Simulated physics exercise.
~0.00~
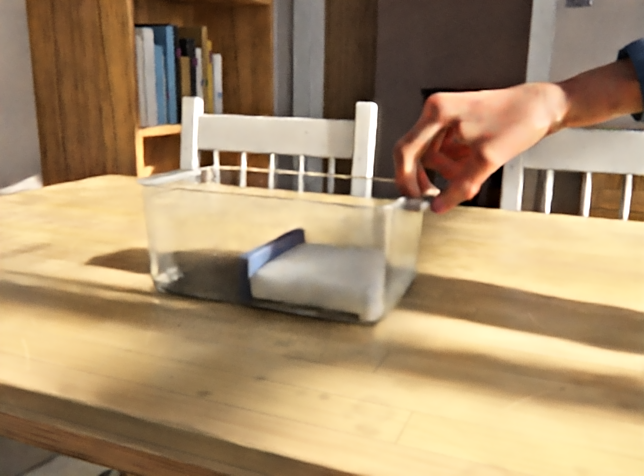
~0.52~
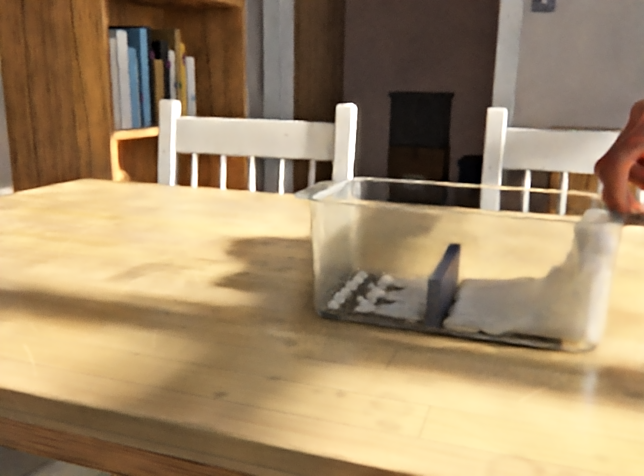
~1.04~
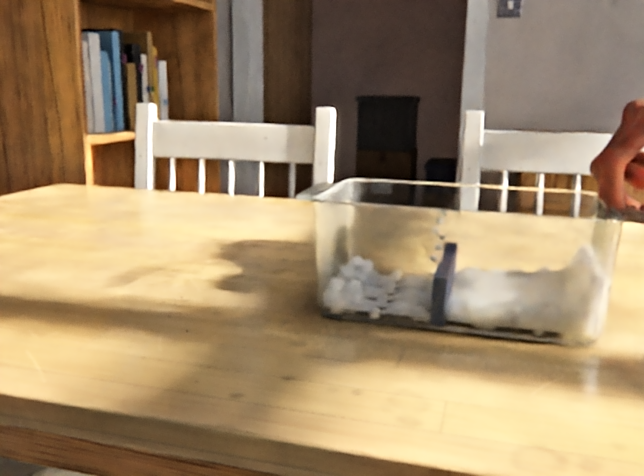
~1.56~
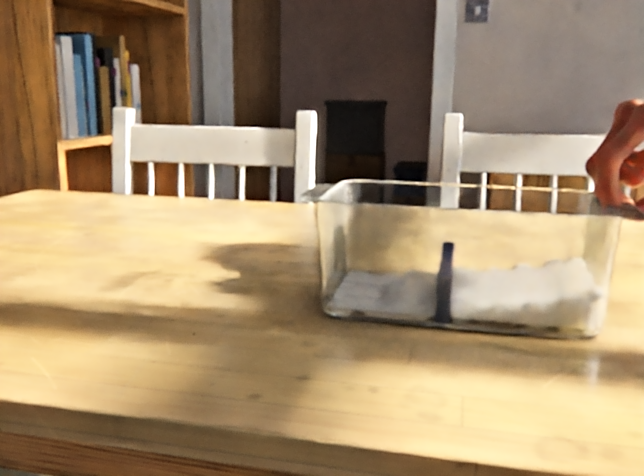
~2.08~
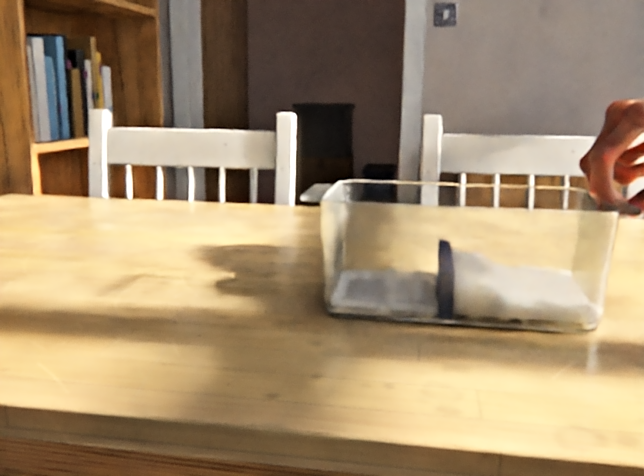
A hand pulled a clear food box to the right across a wooden table, and the milk on the right of its dark divider surged up the end wall, with some getting into the left side, before settling unevenly across both parts.
